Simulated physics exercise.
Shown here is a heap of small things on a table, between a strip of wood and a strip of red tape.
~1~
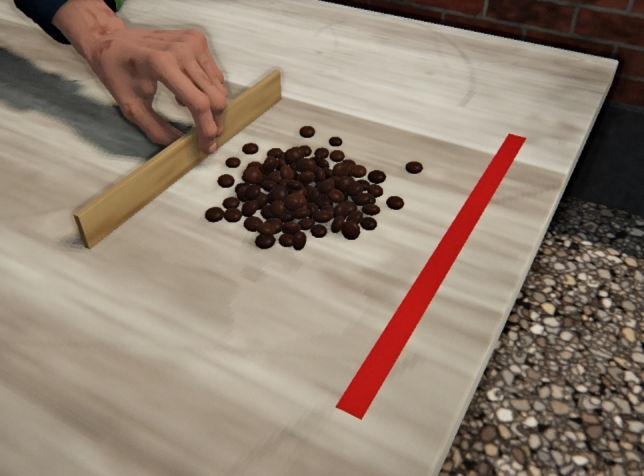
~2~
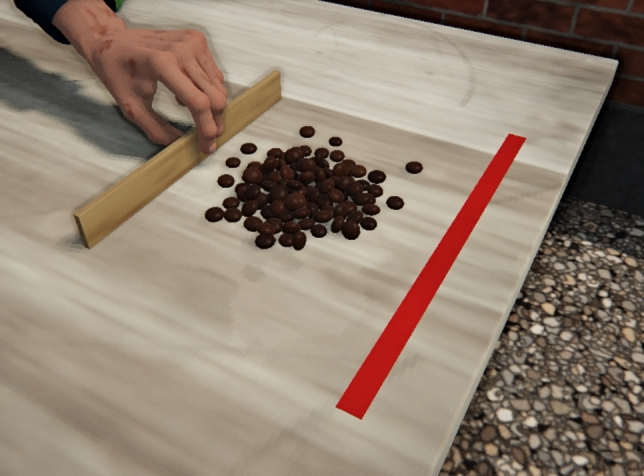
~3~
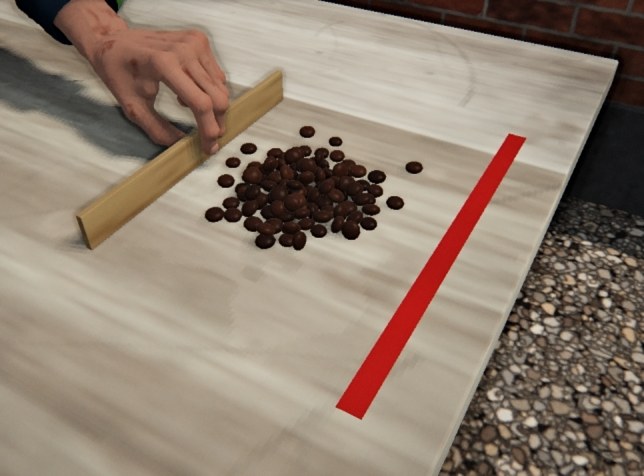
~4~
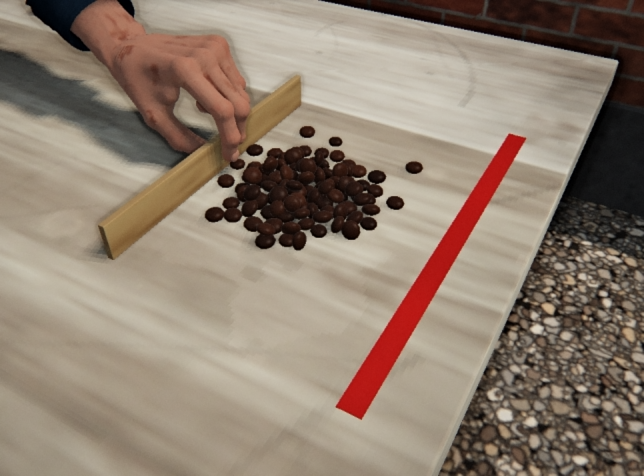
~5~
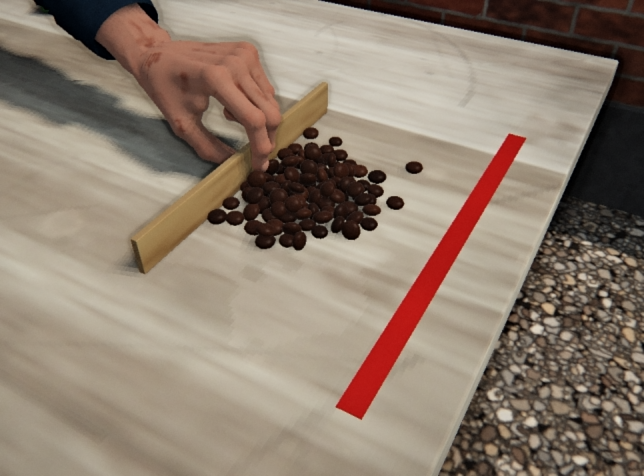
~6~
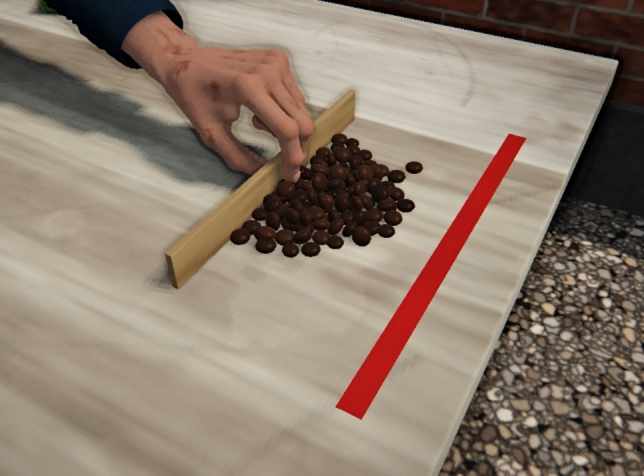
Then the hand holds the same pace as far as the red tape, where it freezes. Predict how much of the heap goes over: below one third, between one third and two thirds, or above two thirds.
Well, a third to two thirds of the heap gets shoved off the end.
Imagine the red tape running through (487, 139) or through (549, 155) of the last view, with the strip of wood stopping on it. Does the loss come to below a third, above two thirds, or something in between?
Under a third, then more than two thirds.
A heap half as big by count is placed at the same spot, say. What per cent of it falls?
Count per hundred: Around 30.
Soon, strip of wood still moving, near (371, 187); heap all on the table, its front near (484, 252).
A while on, strip of wood stopped at the red tape; heap about a quarter over the edge.
Towards the end, strip of wood stopped at the red tape; heap about half over the edge.
Finally, strip of wood stopped at the red tape; heap about half over the edge.
